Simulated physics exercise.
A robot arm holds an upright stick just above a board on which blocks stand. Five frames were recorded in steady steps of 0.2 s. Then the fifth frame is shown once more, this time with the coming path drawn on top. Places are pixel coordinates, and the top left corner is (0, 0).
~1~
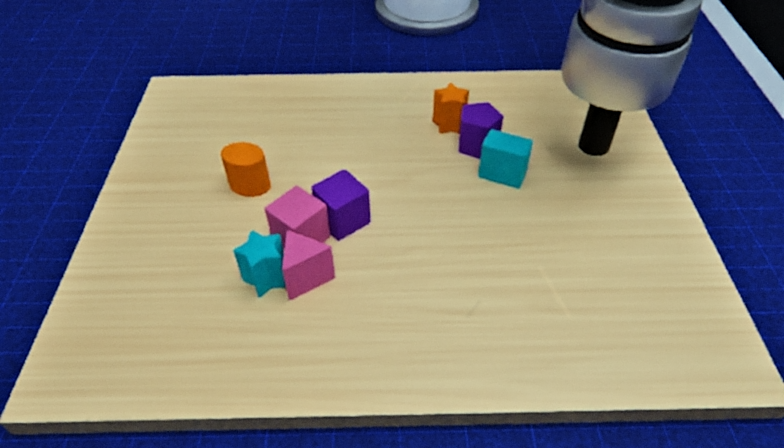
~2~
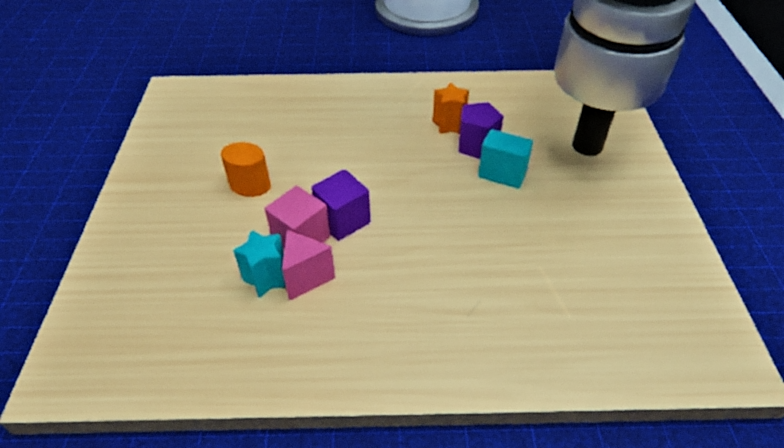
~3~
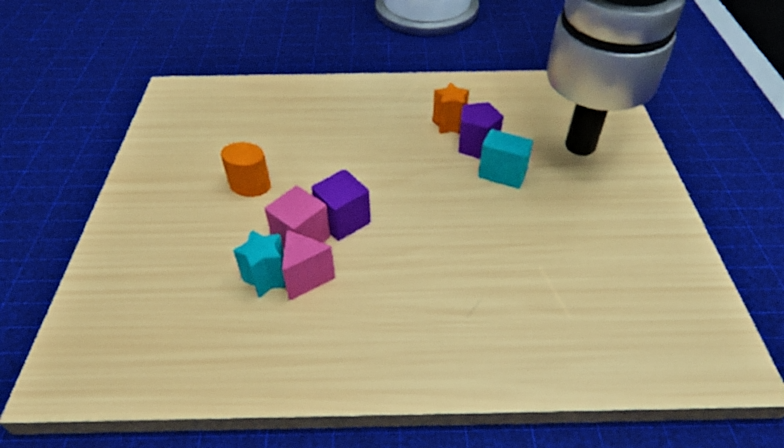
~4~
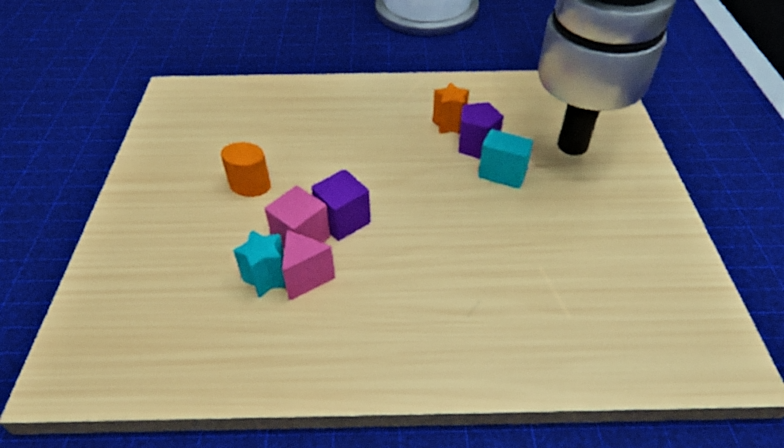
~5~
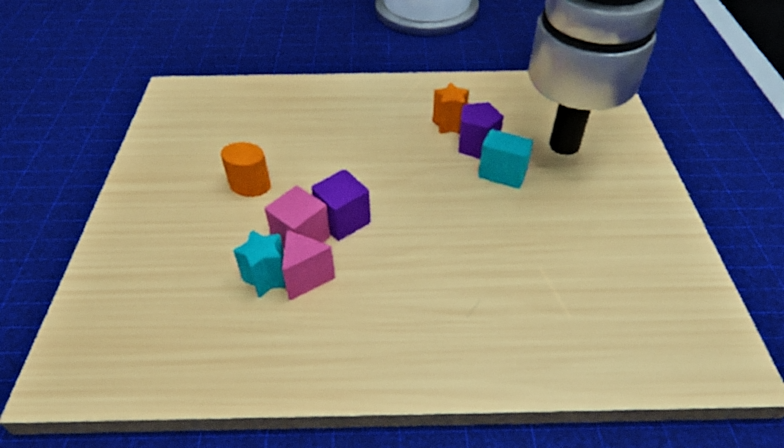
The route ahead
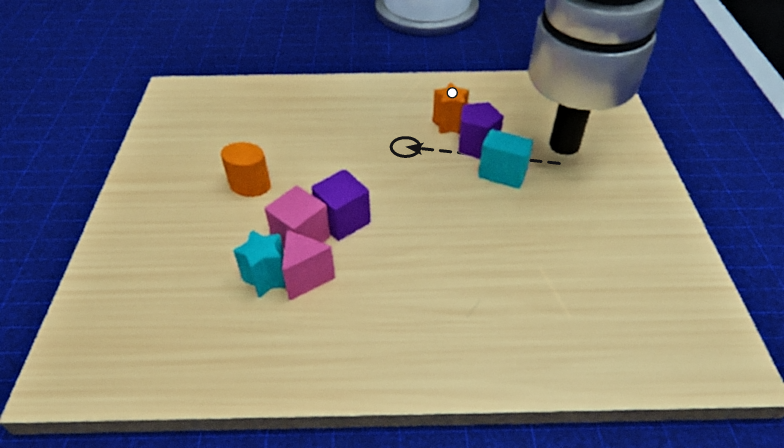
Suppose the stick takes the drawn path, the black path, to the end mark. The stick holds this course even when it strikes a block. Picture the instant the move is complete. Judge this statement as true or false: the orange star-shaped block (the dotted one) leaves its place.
True
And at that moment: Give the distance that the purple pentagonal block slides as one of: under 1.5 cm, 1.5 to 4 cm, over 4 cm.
Upwards of 4 cm.
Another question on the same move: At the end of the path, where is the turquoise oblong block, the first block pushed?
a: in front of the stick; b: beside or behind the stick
Option b.
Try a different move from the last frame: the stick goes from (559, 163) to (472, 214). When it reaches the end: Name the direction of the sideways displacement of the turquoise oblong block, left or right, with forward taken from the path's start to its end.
My answer: Right.
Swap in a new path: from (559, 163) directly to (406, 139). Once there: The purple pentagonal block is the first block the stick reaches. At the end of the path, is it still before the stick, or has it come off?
At the end of the path, the stick is still pushing the purple pentagonal block ahead of it.
Drawn move, in a line from (559, 163) to (406, 147); the dot is on the orange star-shaped block.
On the path given first. One third of the way, stick (510, 140); turquoise oblong block (504, 144).
Two thirds of the way, stick (457, 135); orange star-shaped block (441, 83), turned 20° clockwise; purple pentagonal block (435, 102), turned 30° clockwise; turquoise oblong block (502, 144), turned 15° anticlockwise.
At the end, stick (406, 129); orange star-shaped block (437, 81), turned 45° clockwise; purple pentagonal block (406, 93), turned 90° clockwise; turquoise oblong block (502, 144), turned 15° anticlockwise.
